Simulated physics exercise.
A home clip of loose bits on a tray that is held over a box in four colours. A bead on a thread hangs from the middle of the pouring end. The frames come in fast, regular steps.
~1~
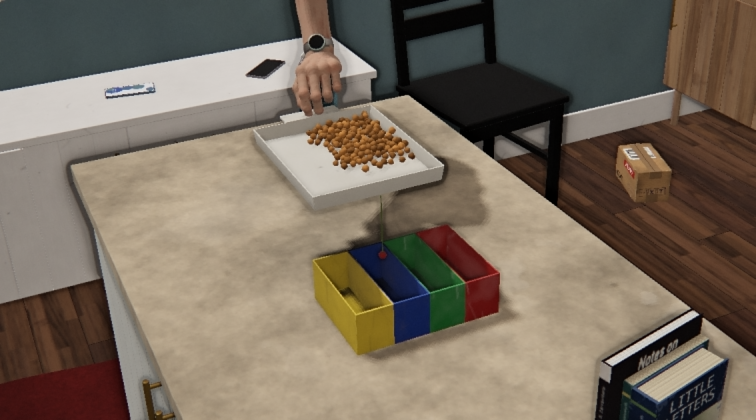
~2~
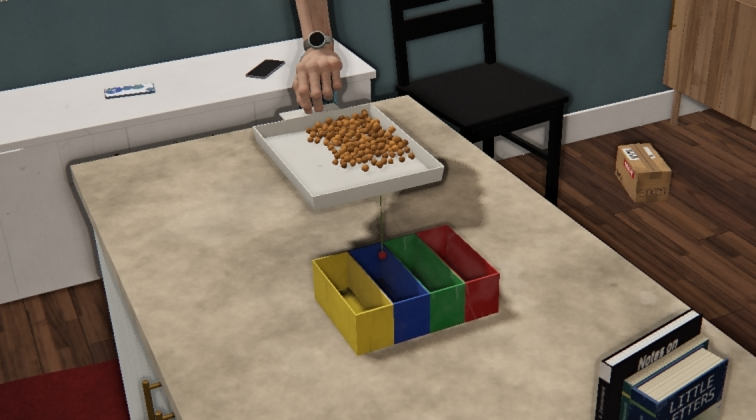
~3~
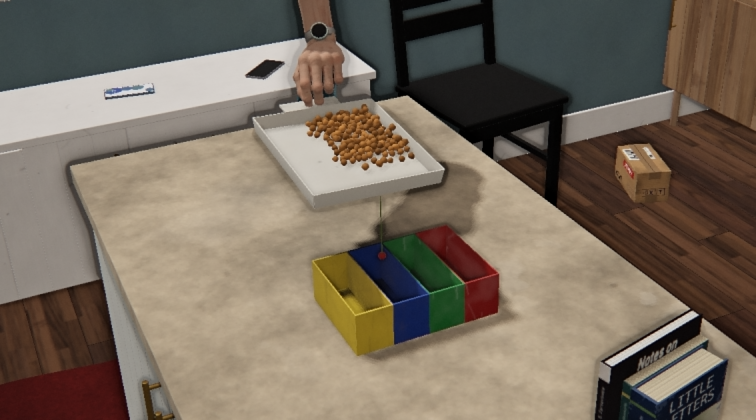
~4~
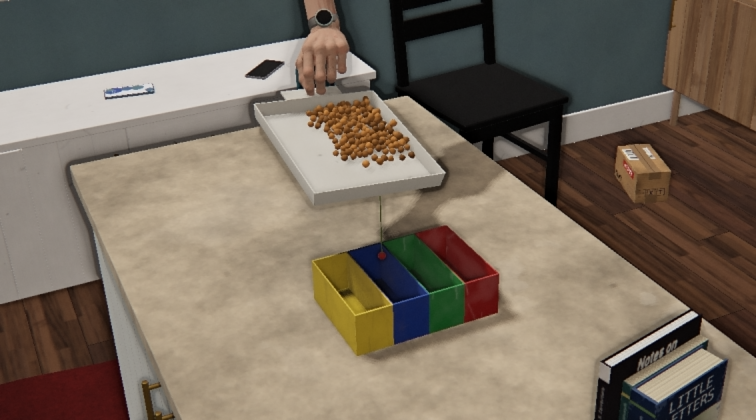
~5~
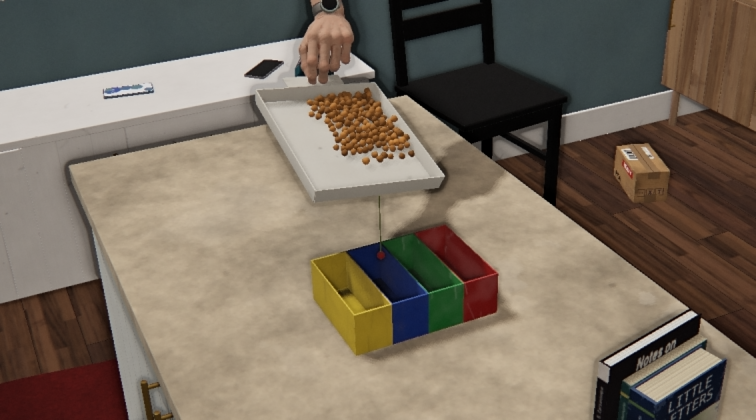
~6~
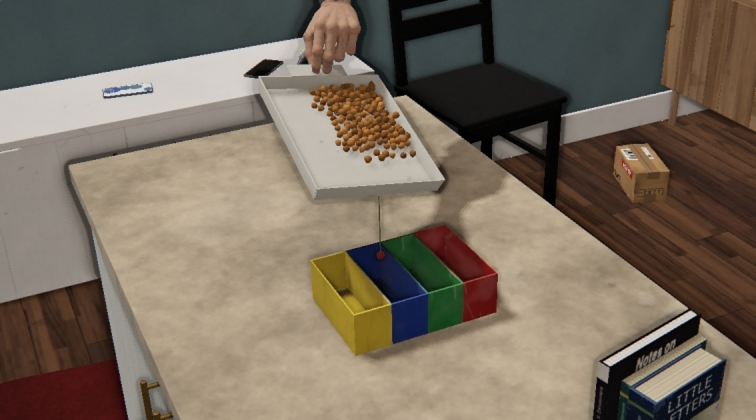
A hand wearing a watch gradually tilting a white tray of roasted chickpeas above a box with yellow, blue, green and red compartments.
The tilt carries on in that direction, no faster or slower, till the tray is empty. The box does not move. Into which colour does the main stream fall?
Fullest: The red cell.
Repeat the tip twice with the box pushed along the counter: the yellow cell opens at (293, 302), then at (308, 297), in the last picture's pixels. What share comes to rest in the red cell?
Roughly 10 per cent, and 20 per cent.
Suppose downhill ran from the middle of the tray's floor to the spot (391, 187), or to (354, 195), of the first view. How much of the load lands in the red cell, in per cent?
Roughly 30 per cent, and 0 per cent.
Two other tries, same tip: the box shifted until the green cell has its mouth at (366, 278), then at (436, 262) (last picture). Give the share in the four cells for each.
Near 10 % and 100 %.
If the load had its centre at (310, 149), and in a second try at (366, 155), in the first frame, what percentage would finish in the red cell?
The first gives 50 %, the second 40 %.
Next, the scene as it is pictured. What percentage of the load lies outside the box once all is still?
Some 10 per cent.
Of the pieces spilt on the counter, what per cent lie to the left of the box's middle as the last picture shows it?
About 0 per cent.
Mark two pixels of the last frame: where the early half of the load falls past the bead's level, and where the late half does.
The first part at (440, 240); the rest at (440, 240).
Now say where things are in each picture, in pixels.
Corners of the pouring end (314, 196) and (441, 165), level; middle of the load (357, 140), roasted chickpeas; bead on its thread (383, 255); yellow cell (375, 326); blue cell (412, 315); green cell (447, 304); red cell (482, 294), in the first frame.
Corners of the pouring end (314, 195) and (441, 166), level; middle of the load (357, 139), in the second frame.
Corners of the pouring end (315, 194) and (441, 169), tipped barely, lowest at the right corner; middle of the load (356, 135), in the third frame.
Corners of the pouring end (316, 192) and (442, 172), tipped a little, lowest at the right corner; middle of the load (357, 129), in the fourth frame.
Corners of the pouring end (317, 189) and (442, 175), tipped clearly, lowest at the right corner; middle of the load (358, 122), in the fifth frame.
Corners of the pouring end (318, 187) and (442, 178), tipped clearly, lowest at the right corner; middle of the load (359, 116); yellow cell (373, 326); blue cell (410, 315); green cell (445, 304); red cell (480, 294), in the sixth frame.
Just after the last frame, tray tipped steeply; almost all on the tray; about a tenth falling or outside the box.
A moment on, tray tipped past a quarter turn; the larger part on the tray; roughly a quarter in the red cell; about a tenth in the green cell; just a few falling or outside the box.
Further on, tray tipped past a quarter turn; roughly half in the red cell; roughly a third in the green cell; just a few in the yellow cell; just a few in the blue cell; about a tenth falling or outside the box.
When it is over, tray tipped past a quarter turn; roughly half in the red cell; roughly a third in the green cell; just a few in the yellow cell; just a few in the blue cell; about a tenth outside the box.
